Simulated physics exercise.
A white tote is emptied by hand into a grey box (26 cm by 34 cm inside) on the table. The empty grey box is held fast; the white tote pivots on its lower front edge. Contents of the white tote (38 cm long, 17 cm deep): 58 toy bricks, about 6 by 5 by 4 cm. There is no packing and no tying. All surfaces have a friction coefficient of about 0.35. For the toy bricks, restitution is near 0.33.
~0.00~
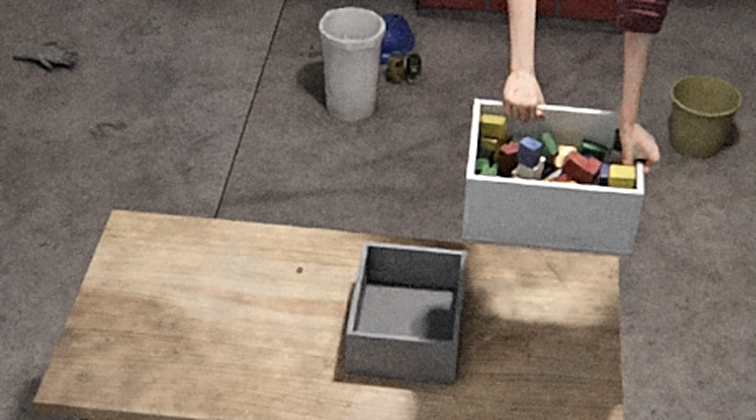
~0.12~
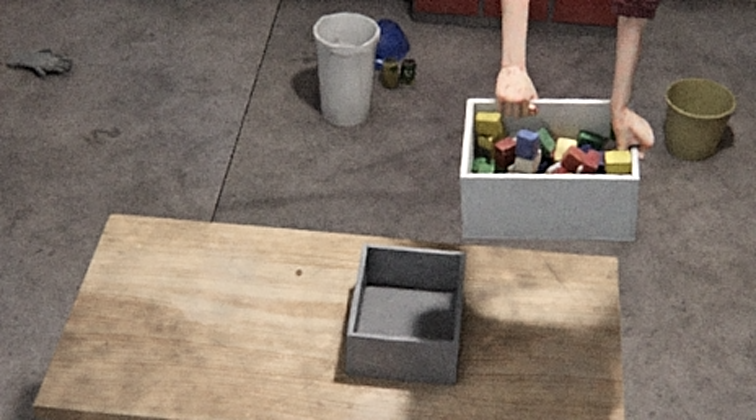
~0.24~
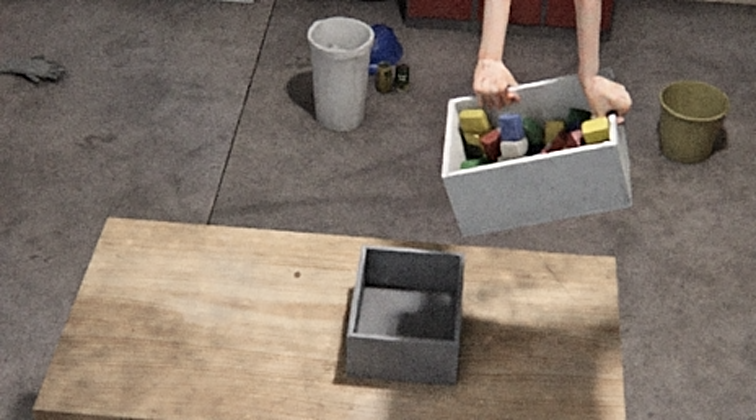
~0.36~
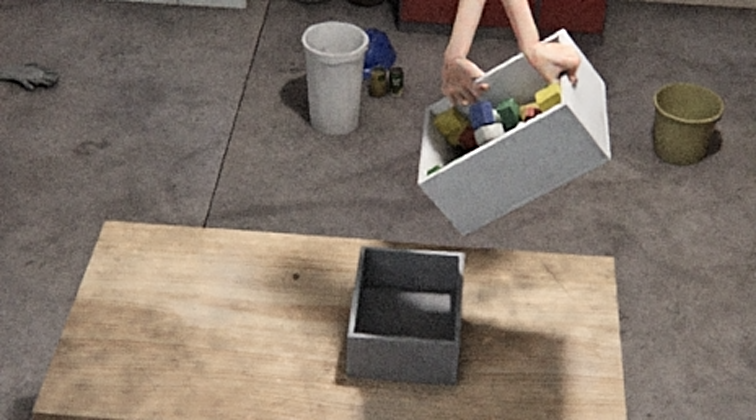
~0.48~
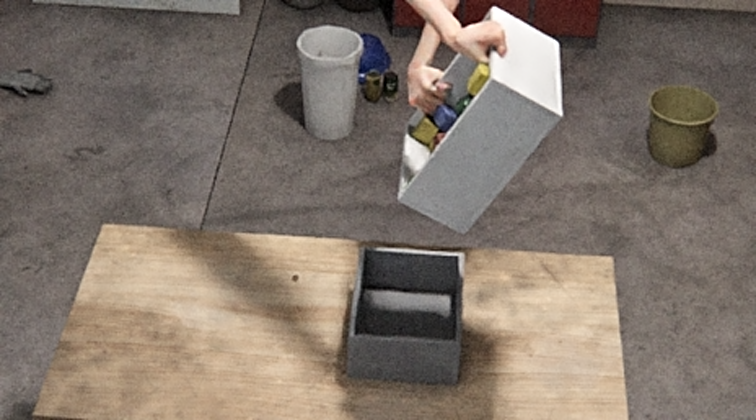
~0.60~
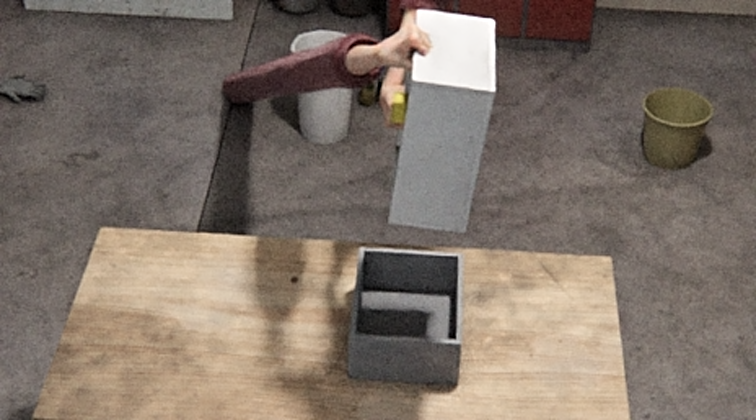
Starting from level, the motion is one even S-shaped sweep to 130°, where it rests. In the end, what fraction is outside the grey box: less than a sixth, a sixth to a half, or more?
Outside the grey box: The majority.
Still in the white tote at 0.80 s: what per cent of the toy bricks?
75 %.
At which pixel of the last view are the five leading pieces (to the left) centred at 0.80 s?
Somewhere near pixel (298, 223) of the last view.
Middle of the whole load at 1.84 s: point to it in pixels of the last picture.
Somewhere near (245, 323) in pixels.
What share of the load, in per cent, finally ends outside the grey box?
Some 90 per cent of them.
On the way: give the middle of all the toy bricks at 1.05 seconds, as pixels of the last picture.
Somewhere around (318, 294) in pixels.
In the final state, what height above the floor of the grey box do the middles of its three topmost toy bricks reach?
I'd say near 3 cm.
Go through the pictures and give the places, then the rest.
In the first frame (places track the rim corner closest to us here; the camera moves round a little), white tote (638, 192); grey box (452, 343); tipped 0°; all still inside.
The second frame shows white tote (633, 177); tipped 5°.
The third frame shows white tote (610, 143); tipped 19°.
The fourth frame shows white tote (561, 105); tipped 38°.
The fifth frame shows white tote (489, 81); tipped 61°.
The sixth frame shows white tote (411, 83); grey box (456, 342); tipped 84°; all still inside.
After 0.80 s, tilt 116°; 44 still in the white tote and 14 in the air.
After 1.05 s, tilt 130°; 6 still in the white tote, 1 in the grey box, 26 outside the grey box and 25 in the air.
After 1.39 s, tilt 130°; 6 in the grey box, 49 outside the grey box and 3 in the air.
Outcome (at 1.84 s), 5 in the grey box and 53 outside the grey box. Asked share, 53 of 58, 91 per cent.
